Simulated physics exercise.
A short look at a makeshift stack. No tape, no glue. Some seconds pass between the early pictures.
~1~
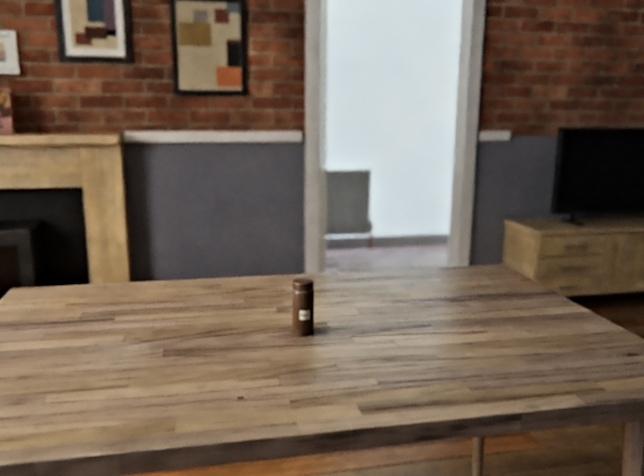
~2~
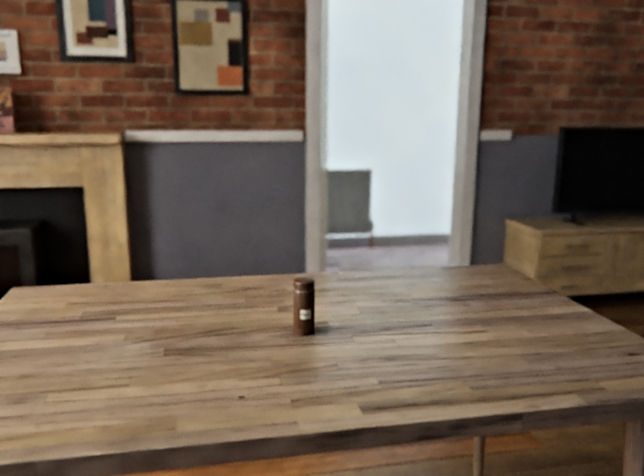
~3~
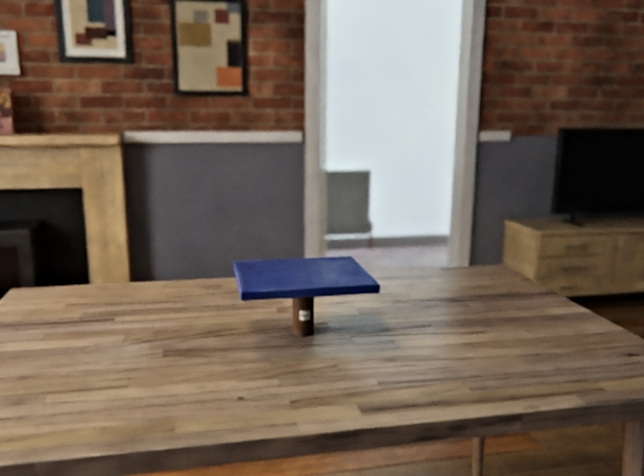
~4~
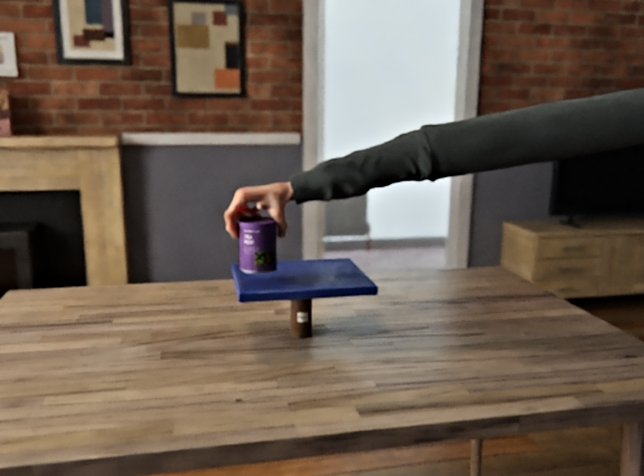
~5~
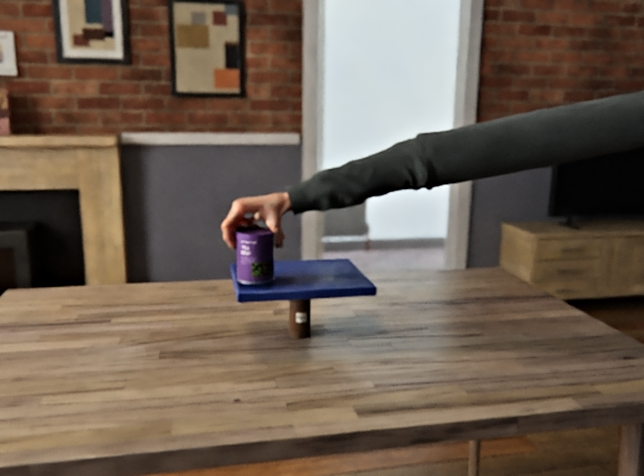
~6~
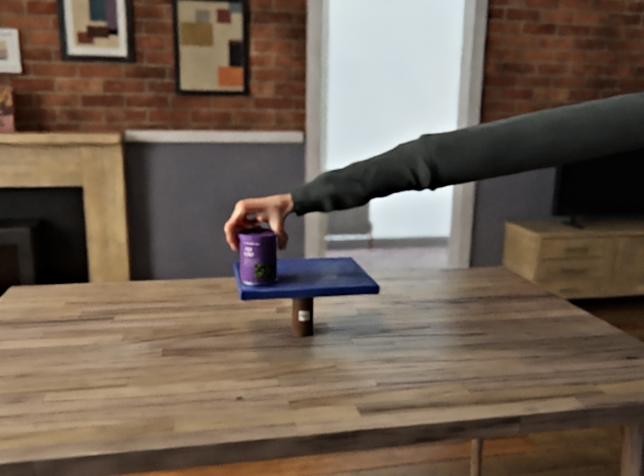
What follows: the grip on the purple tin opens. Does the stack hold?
In the end the stack loses its balance.
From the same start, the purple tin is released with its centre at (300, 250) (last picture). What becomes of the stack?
Then it holds.
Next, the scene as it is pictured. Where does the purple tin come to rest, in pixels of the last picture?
Around (198, 344).
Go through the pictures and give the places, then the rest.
The last thing is not in view yet; brown shaker (303, 307), in the first frame.
The last thing is not in view yet; brown shaker (304, 306), in the second frame.
The last thing is not in view yet; brown shaker (303, 307), in the third frame.
On its way; purple tin (258, 245); brown shaker (301, 309), in the fourth frame.
On its way; purple tin (255, 255); brown shaker (300, 309), in the fifth frame.
Set down, still held; purple tin (258, 257); brown shaker (303, 307), in the sixth frame.
Then, 0.30 s after the last picture, purple tin now fallen; blue lid tipped 52° from how it was.
Then, 0.40 s after the last picture, blue lid tipped 60° from how it was; brown shaker tipped 6° from how it was.
Then, 0.60 s after the last picture, blue lid now fallen; brown shaker on its side.
Then, 0.80 s after the last picture, brown shaker now fallen.
By the end, fallen, brown shaker, purple tin and blue lid. Seen from the same camera at the end, purple tin near (198, 344). The stack comes apart.
